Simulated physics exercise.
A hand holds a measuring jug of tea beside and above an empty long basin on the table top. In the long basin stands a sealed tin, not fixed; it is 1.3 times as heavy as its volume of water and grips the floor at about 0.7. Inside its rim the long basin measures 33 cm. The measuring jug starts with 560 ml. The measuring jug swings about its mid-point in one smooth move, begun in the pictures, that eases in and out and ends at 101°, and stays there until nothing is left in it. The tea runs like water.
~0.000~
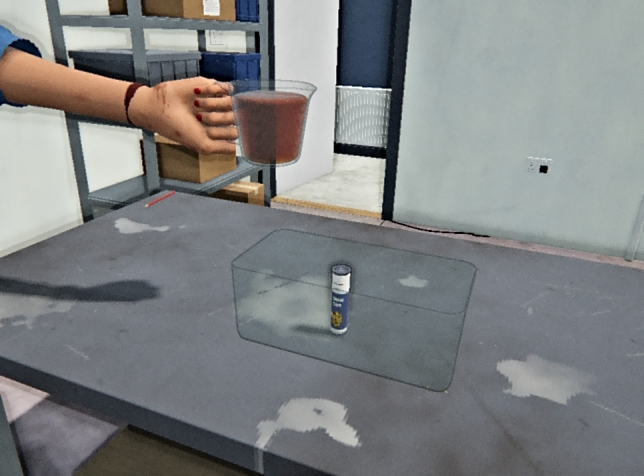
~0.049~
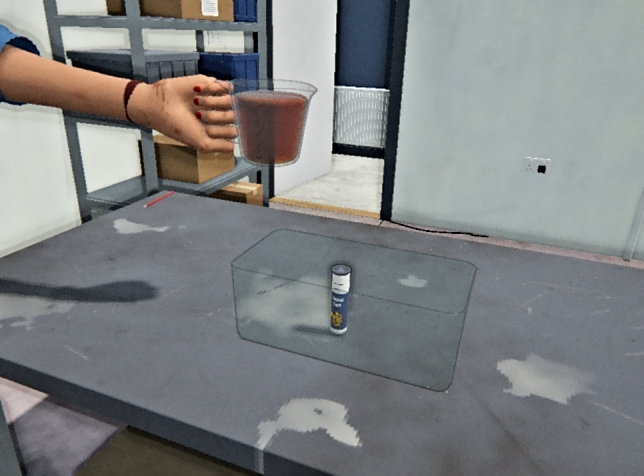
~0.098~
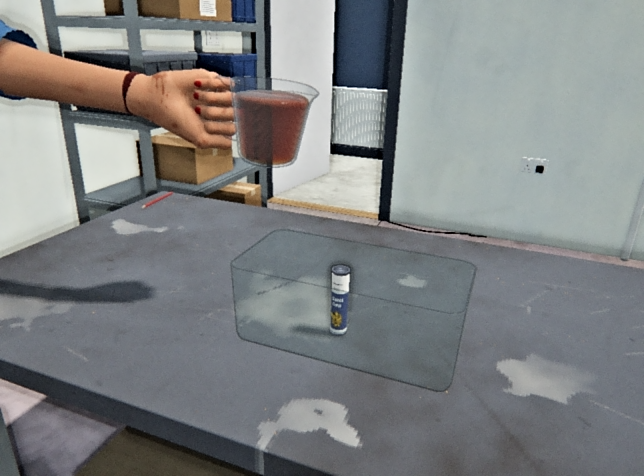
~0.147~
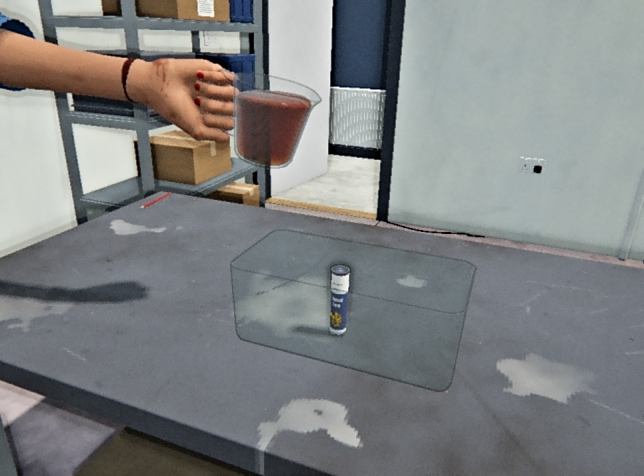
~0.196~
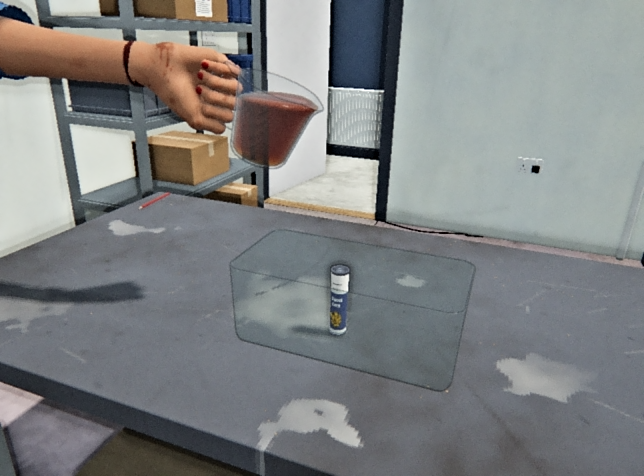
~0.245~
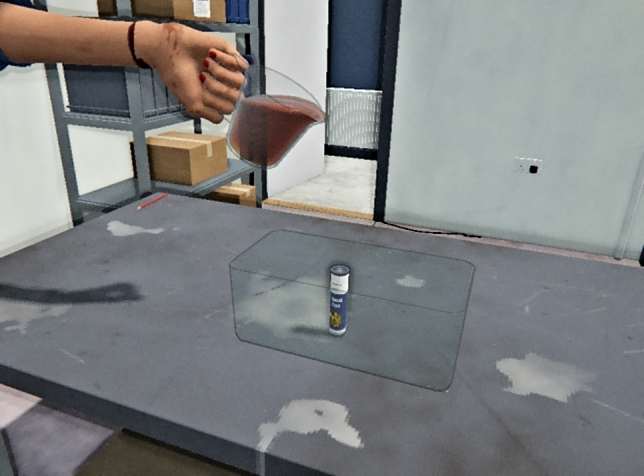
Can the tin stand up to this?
It remains upright.
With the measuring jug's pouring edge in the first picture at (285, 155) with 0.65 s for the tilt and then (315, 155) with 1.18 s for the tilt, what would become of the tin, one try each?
First it falls; then it topples.
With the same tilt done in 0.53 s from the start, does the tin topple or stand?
The tin remains upright.
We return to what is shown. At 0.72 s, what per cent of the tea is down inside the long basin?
Near 70 in a hundred.
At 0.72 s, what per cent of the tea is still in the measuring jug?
Near 9 in a hundred.
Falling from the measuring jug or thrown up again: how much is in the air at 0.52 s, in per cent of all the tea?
Some 38 per cent.
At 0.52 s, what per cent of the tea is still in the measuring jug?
Some 48 per cent.
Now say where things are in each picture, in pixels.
It leans 0°; its right rim is at (316, 89); the tea meets the walls at (240, 93) and (308, 99); the long basin's rim runs from (255, 246) to (471, 289); the tin's top is at (341, 273), in the first picture.
It leans 1°; its right rim is at (316, 90); the tea meets the walls at (241, 93) and (308, 99), in the second picture.
It leans 6°; its right rim is at (318, 94); the tea meets the walls at (242, 92) and (309, 100), in the third picture.
It leans 12°; its right rim is at (321, 101); the tea meets the walls at (244, 92) and (312, 102), in the fourth picture.
It leans 21°; its right rim is at (323, 110); the tea meets the walls at (245, 95) and (318, 106), in the fifth picture.
It leans 31°; its right rim is at (324, 122); the tea meets the walls at (244, 102) and (320, 113); 1 per cent is over the edge, in the sixth picture.
After 0.52 s the tilt is 91° and 48 per cent is still to pour; the tin stands where it began.
After 0.72 s the tilt is 101° and 9 per cent is still to pour; the tin stands where it began.
After 0.92 s the tilt is 101° and 1 per cent is still to pour; the tin stands where it began.
After 1.15 s the tilt is 101° and 0 per cent is still to pour; the tin stands where it began.
In the end the tin stands where it began.
